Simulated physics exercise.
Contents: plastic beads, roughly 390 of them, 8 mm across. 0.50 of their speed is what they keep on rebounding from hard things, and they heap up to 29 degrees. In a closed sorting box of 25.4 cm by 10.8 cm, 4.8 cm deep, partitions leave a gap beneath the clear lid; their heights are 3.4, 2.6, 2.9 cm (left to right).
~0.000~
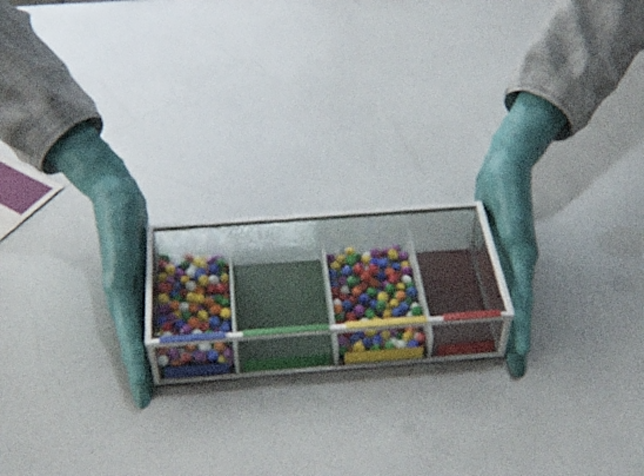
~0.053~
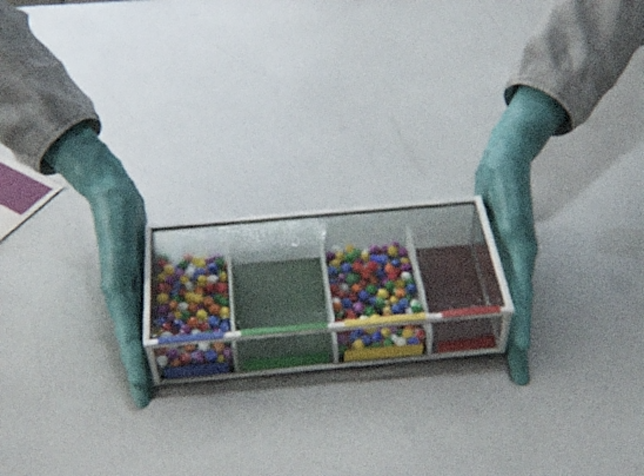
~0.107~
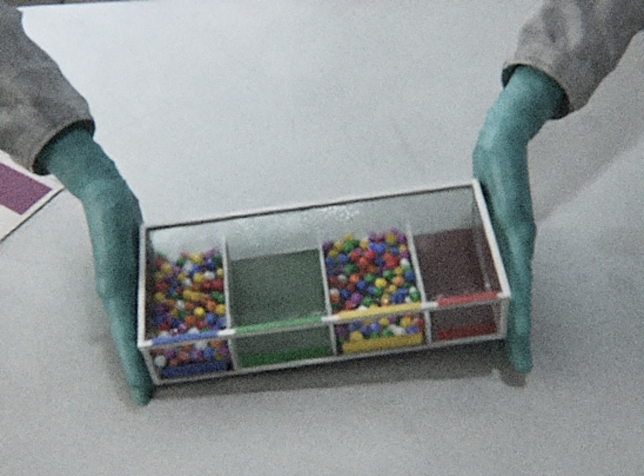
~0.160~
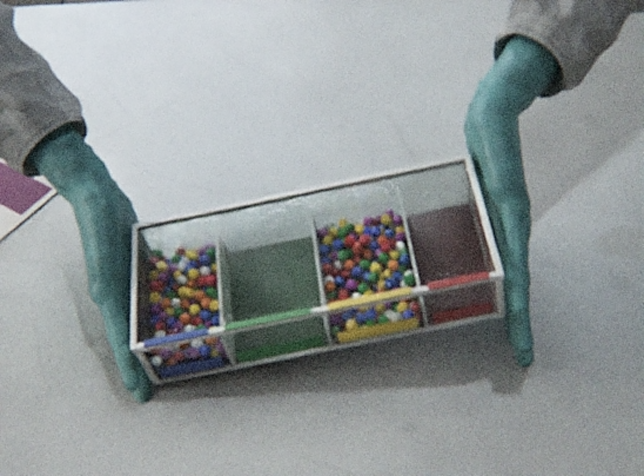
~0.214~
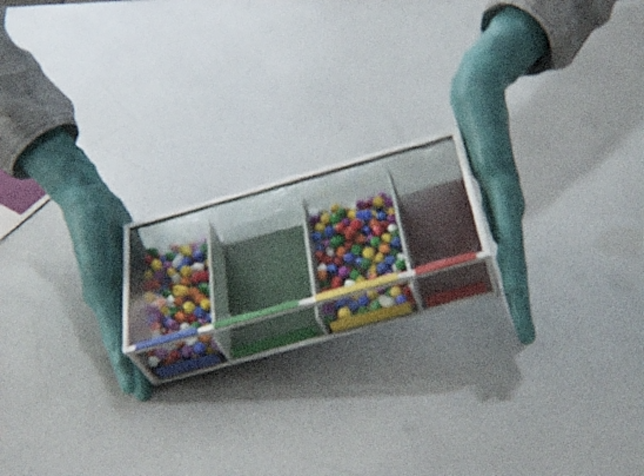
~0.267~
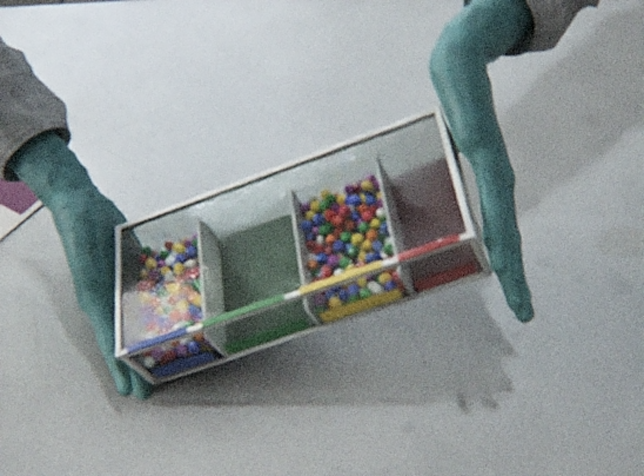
Two teal-gloved hands in grey sleeves hold a clear box by its ends above a pale grey tabletop, seen from above and in front. Multicoloured beads fill the blue-marked far-left and yellow-marked third compartments, while the green and red ones are empty, and a purple-and-white card lies at left. The hands tilt the box steadily, raising its right end, and the beads shift slightly leftward within their compartments.
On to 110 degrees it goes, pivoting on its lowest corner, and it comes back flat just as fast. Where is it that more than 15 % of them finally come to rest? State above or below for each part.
Red compartment: Stays behind the line; blue compartment: Crosses the line; green compartment: Crosses the line; yellow compartment: Stays behind the line.
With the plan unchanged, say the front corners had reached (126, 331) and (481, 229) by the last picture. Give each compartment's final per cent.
You'd see red at 0 percent, blue at 75, green at 25 and yellow at 0 percent.
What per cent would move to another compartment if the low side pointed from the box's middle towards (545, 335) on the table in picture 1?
Estimate: Some 55 per cent.
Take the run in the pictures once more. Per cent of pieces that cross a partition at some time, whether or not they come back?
Something like 45 per cent of the pieces.
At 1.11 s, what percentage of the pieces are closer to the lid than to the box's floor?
About 60 per cent.
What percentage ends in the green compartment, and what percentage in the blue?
In the green compartment 20 percent, in the blue 75 percent.
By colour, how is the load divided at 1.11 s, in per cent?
The split is red at 0, blue at 65, green at 20 and yellow at 10 per cent.
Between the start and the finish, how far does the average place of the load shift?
5.5 cm, roughly.
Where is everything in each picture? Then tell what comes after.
In the first picture, box tilt 0 degrees, front corners at (151, 341) and (508, 313); blue 55 %, yellow 45 %.
In the second picture, box tilt 1 degrees, front corners at (150, 342) and (507, 309).
In the third picture, box tilt 6 degrees, front corners at (144, 344) and (504, 294), lowest corner left front.
In the fourth picture, box tilt 12 degrees, front corners at (137, 346) and (497, 274), lowest corner left front.
In the fifth picture, box tilt 18 degrees, front corners at (129, 349) and (485, 253), lowest corner left front.
In the sixth picture, box tilt 24 degrees, front corners at (122, 352) and (468, 235), lowest corner left front; blue 55 %, yellow 45 %. The box's pace is about 115 degrees a second.
After 1.11 s, tilt 109 degrees; blue 65 %, green 20 %, yellow 10 %.
Then, at 1.67 s, tilt 48 degrees; blue 75 %, green 20 %.
Then, at 2.29 s, tilt 0 degrees; blue 75 %, green 20 %.
In the end, at 2.6 s, red 0 %, blue 75 %, green 20 %, yellow 0 %.
